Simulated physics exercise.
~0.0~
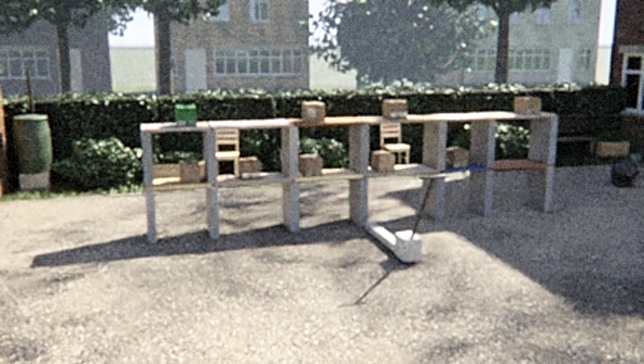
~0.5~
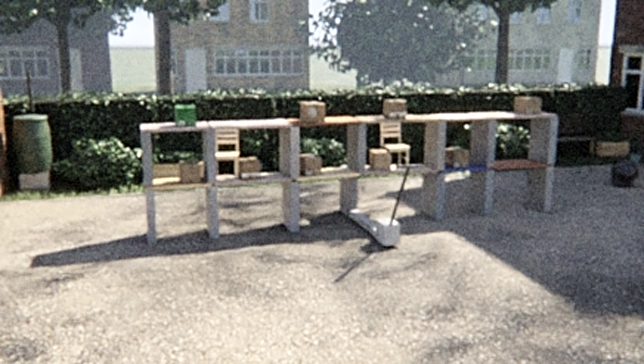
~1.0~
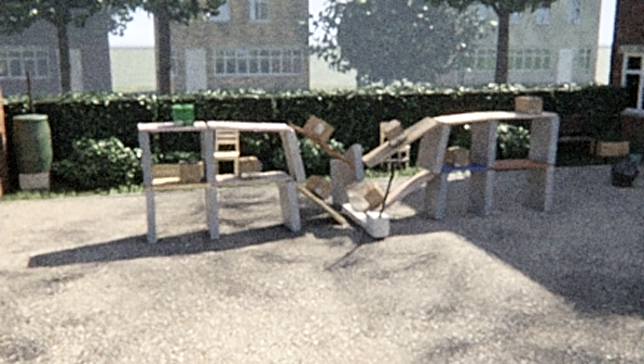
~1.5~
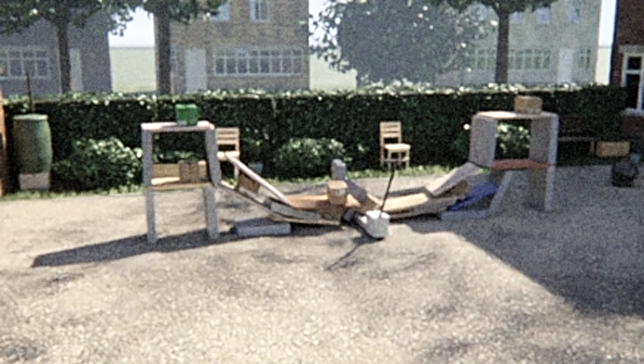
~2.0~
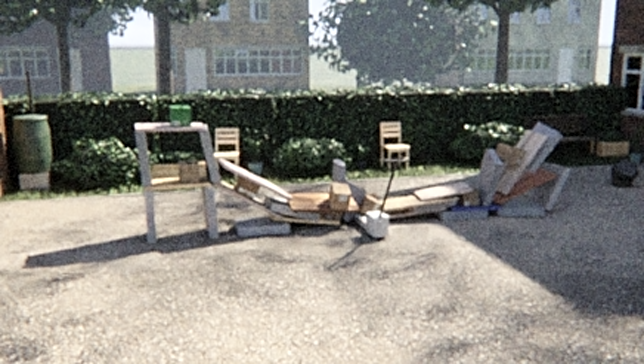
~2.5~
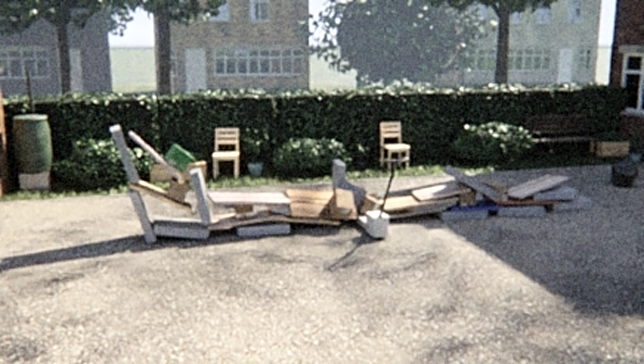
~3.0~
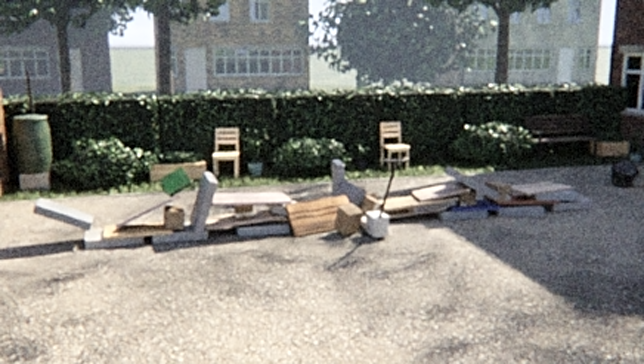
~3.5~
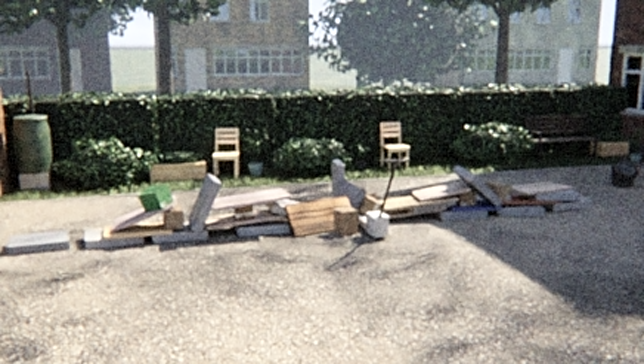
A long two-tier shelf of pale grey uprights and loose boards stands across a sunny gravel yard, seen from a fixed view facing a hedge and brick houses. Cartons sit along it, a green one at upper left, with two wooden chairs behind. A low pale jack with a long handle slides left and back against a middle upright. The middle buckles and boards sag into a V, spilling cartons. The right end topples next, then the left end folds, dropping the green carton. Everything ends as a low heap of boards and uprights, the chairs still standing.
